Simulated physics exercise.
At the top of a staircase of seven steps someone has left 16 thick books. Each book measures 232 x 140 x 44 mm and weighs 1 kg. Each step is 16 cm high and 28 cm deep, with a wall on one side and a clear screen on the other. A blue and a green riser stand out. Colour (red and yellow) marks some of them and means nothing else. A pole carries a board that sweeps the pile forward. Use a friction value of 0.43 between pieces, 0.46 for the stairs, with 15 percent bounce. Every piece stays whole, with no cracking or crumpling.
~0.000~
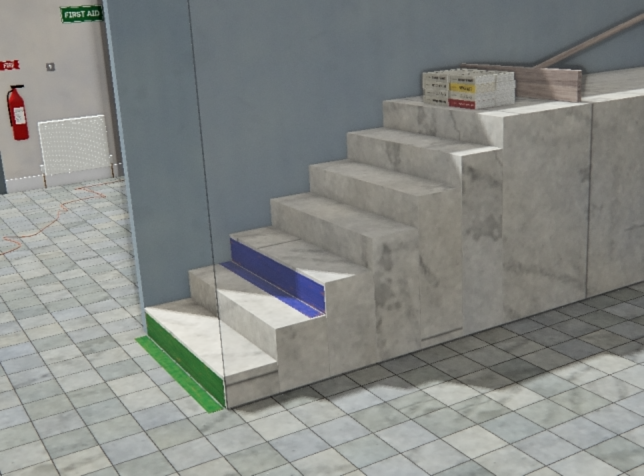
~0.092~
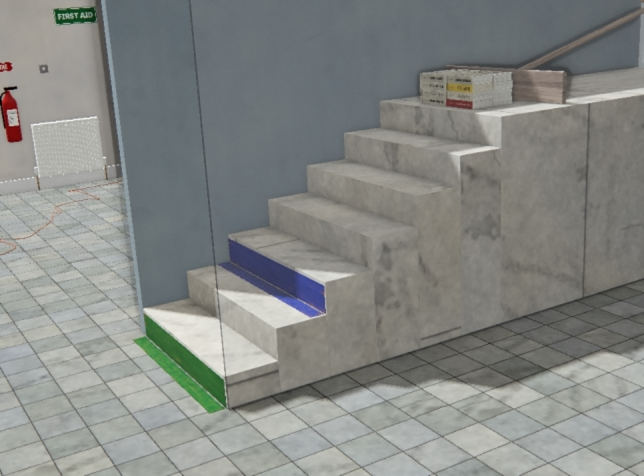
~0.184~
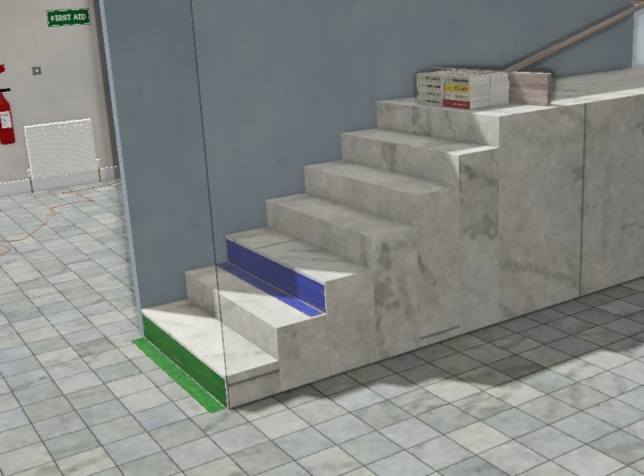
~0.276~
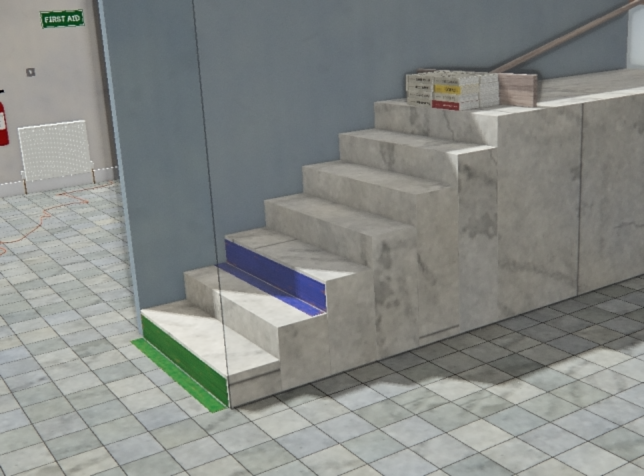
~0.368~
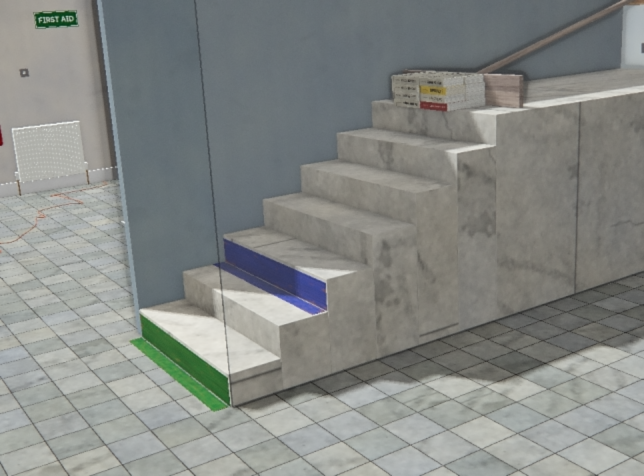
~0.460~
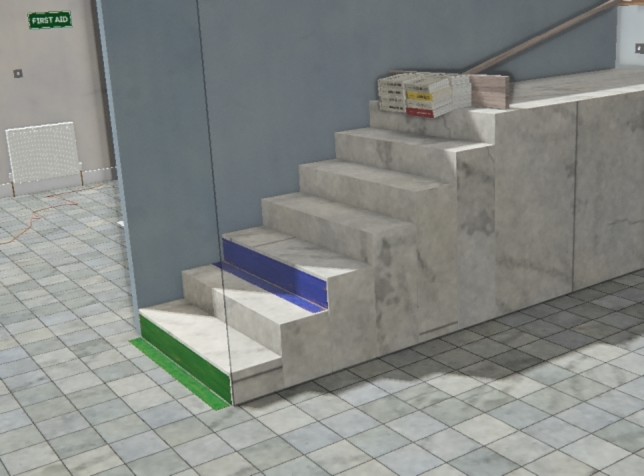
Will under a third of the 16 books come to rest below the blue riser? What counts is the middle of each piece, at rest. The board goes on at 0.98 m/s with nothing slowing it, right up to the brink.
Yes, fewer than one in three.
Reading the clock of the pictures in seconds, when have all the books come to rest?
It all settles by about 2.5 s.
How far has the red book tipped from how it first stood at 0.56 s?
Near 25 degrees from where it started.
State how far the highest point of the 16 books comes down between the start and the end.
16 cm.
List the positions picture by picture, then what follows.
In the first frame (each place is the centre of the face we see best; the camera moves round a little), board (580, 77) 58 cm from the edge; blue riser, near end, (307, 311); green riser, near end, (208, 404); yellow book (462, 88); red book (461, 104); all in place.
The second frame shows board (565, 79) 49 cm from the edge; yellow book (459, 88).
The third frame shows board (550, 80) 40 cm from the edge; red book (456, 104).
The fourth frame shows board (536, 82) 31 cm from the edge; red book (445, 105) moved 7 cm; yellow book (446, 90) moved 7 cm; 16 have shifted.
The fifth frame shows board (522, 82) 22 cm from the edge; yellow book (432, 91) moved 16 cm; red book (433, 106) moved 14 cm; 16 have shifted.
The sixth frame shows board (508, 83) 13 cm from the edge; blue riser, near end, (309, 307); green riser, near end, (213, 401); yellow book (419, 97) tilted 10°, 17 mm lower; red book (419, 113) tilted 11°, 18 mm lower; 16 have shifted.
By 0.56 s, none of the 16 books below the blue riser, 16 disturbed; yellow book tilted 26°, 12 cm lower; red book tilted 25°, 12 cm lower.
By 0.82 s, none of the 16 books below the blue riser, 16 disturbed; yellow book tilted 55°, 30 cm lower; red book 16 cm lower.
By 1.38 s, none of the 16 books below the blue riser, 16 disturbed; yellow book tilted 15°, 56 cm lower; red book 16 cm lower.
When it is over (2.6 s), none of the 16 books below the blue riser, 16 disturbed; red book 16 cm lower; yellow book 58 cm lower. That is 0 per cent. In pixels of the last frame, middles, red book near (415, 137), yellow book near (339, 211).
